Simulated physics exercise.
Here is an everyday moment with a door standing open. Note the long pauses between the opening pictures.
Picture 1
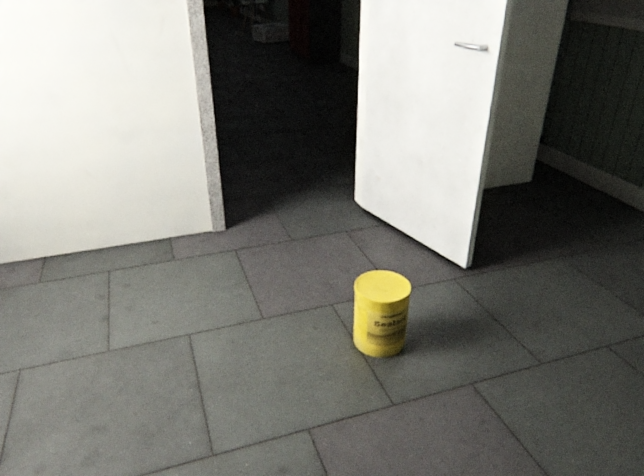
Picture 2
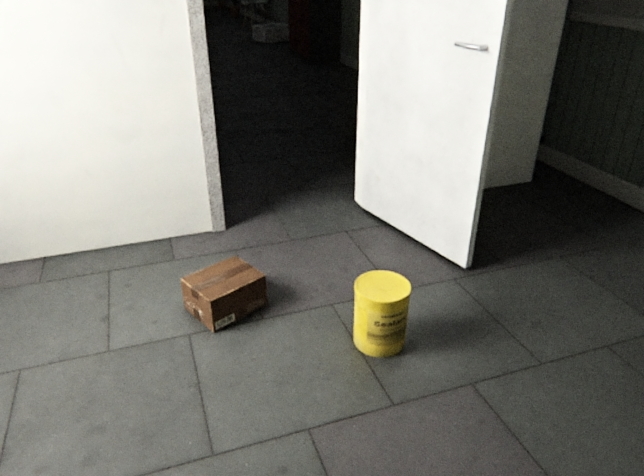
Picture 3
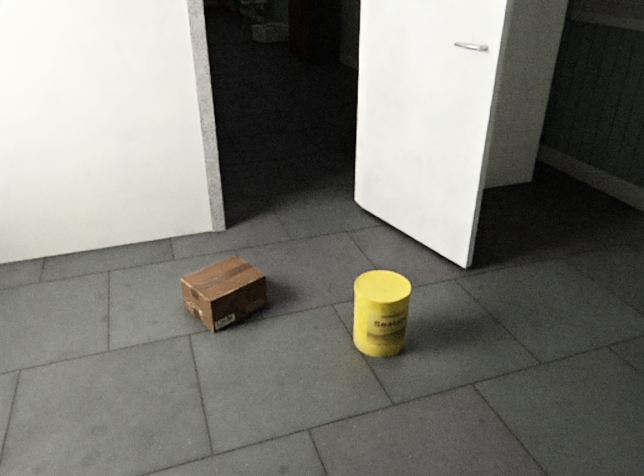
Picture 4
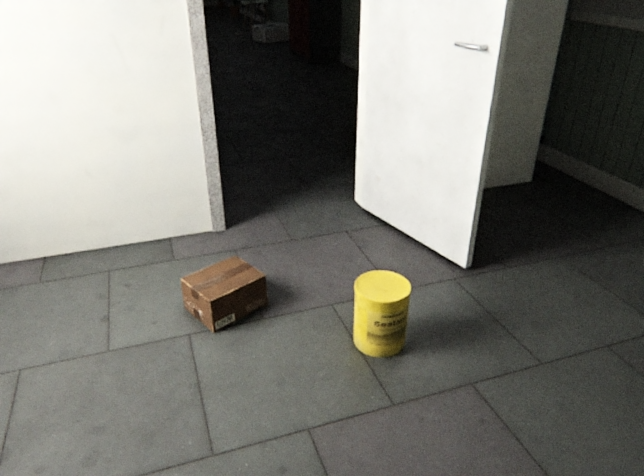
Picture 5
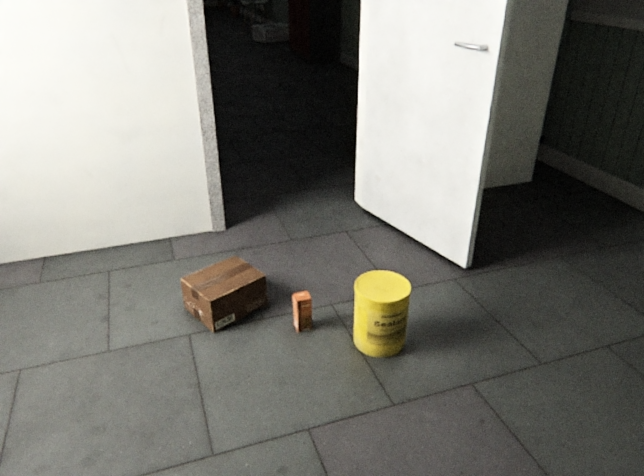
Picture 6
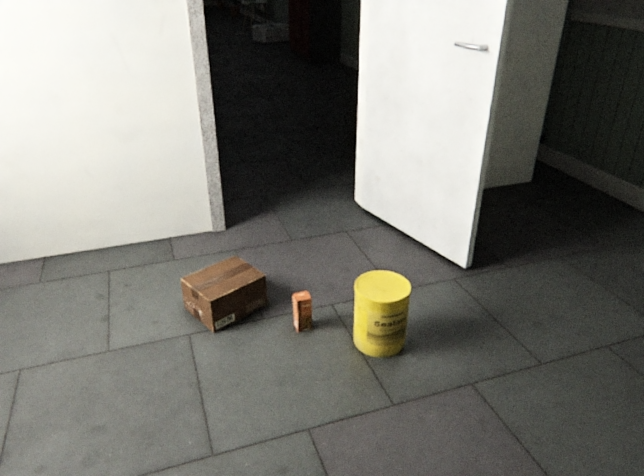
In the video, a yellow pail stands on a gray tiled floor near a wide-open white door; a brown box appears to its left, then a small orange carton appears between them, while everything else stays still.
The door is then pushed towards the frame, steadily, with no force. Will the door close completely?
Yes.
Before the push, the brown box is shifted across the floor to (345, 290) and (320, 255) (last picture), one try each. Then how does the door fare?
The door meets the jamb the first time and is obstructed the second time.
Then, 1.20 s after the last picture, door 71° open.
Then, 2.10 s after the last picture, door 32° open.
At rest, door 0° open; all 3 in place. Seen from the same camera at the end, orange carton near (302, 312).
